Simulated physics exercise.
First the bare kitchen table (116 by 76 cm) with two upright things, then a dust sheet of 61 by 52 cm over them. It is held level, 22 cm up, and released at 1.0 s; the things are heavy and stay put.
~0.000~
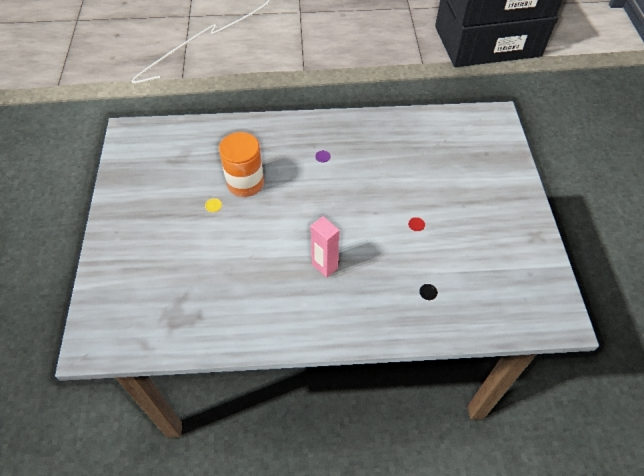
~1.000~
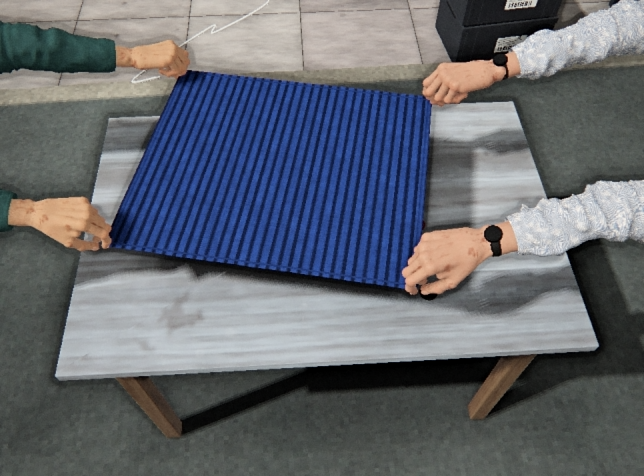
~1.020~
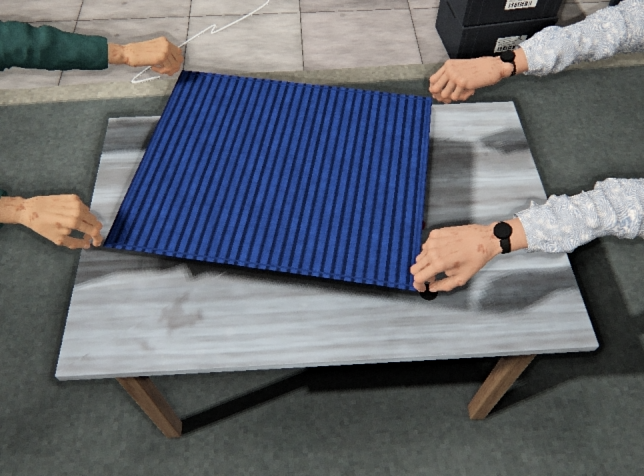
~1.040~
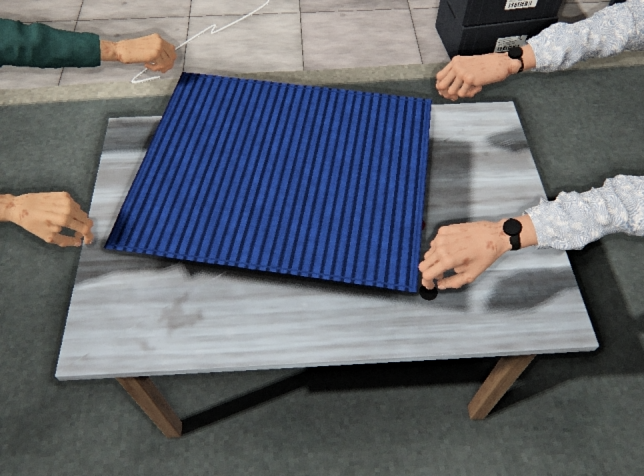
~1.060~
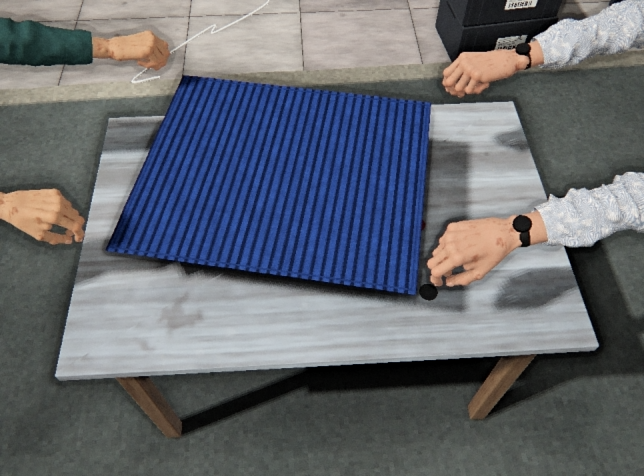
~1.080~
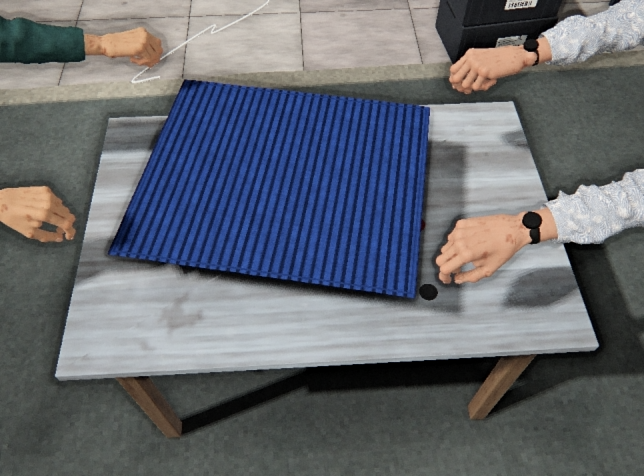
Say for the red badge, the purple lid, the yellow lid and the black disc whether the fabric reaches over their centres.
The red badge stays uncovered, the purple lid remains in the open, the yellow lid vanishes under it, the black disc stays uncovered.
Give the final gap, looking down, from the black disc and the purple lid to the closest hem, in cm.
About 8 cm, 2 cm.
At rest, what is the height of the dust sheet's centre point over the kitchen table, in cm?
About 14 cm.
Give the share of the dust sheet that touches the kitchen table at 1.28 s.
About 25 %.
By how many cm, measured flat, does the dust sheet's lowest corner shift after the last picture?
About 12 cm.
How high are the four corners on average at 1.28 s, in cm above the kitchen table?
About 0 cm.
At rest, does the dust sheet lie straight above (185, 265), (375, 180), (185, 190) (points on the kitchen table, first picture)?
The first ends under the cloth; the second gets covered; the third remains in the open.
By 1.3 s, 25 % of it is down, spanning 58 by 53 cm, above yellow lid.
By 1.5 s, 25 % of it is down, spanning 59 by 55 cm, above yellow lid.
By 1.7 s, 25 % of it is down, spanning 59 by 54 cm, above yellow lid.
By 1.9 s, 25 % of it is down, spanning 59 by 54 cm, above yellow lid.
By 2.7 s, 25 % of it is down, spanning 59 by 53 cm, above yellow lid.
